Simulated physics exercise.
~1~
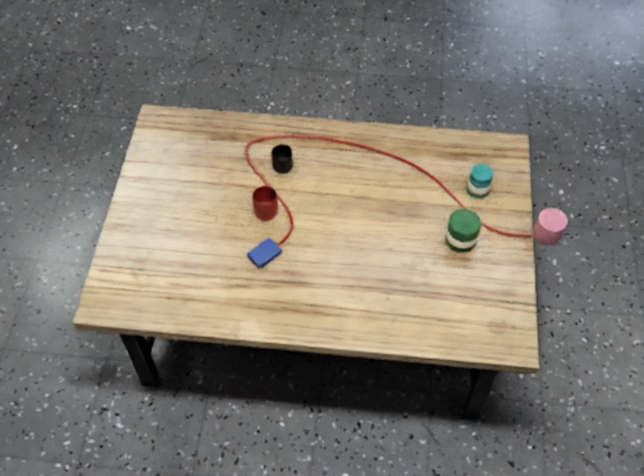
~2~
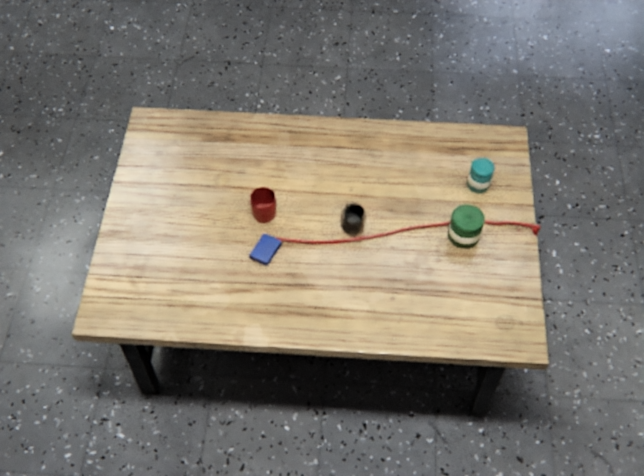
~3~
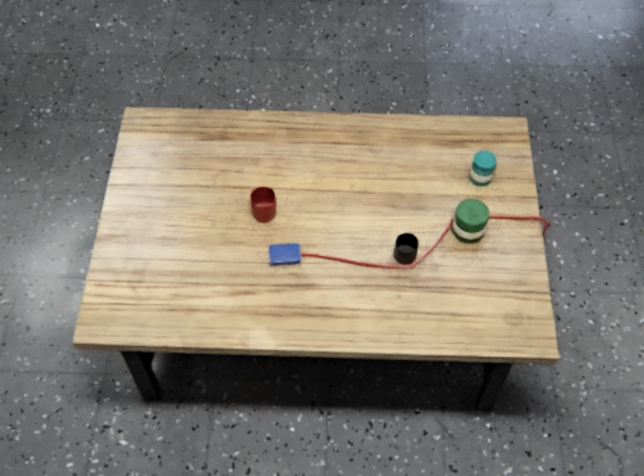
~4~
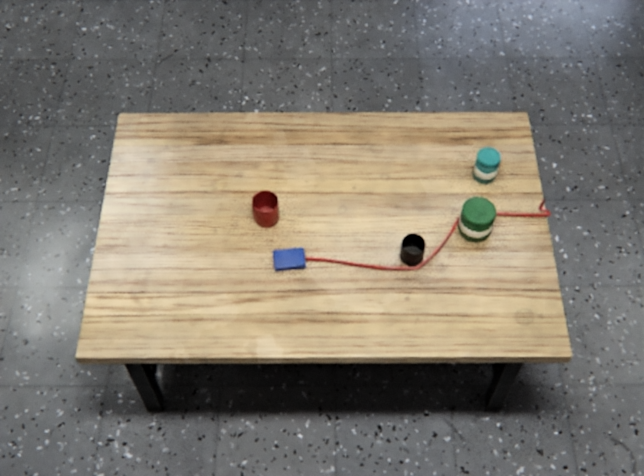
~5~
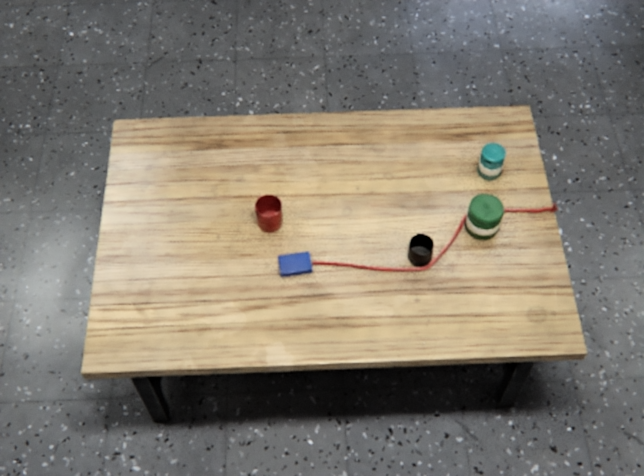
Wooden table with a red cable pulling taut, the pink speaker dropping off the right edge and the black cup sliding right.
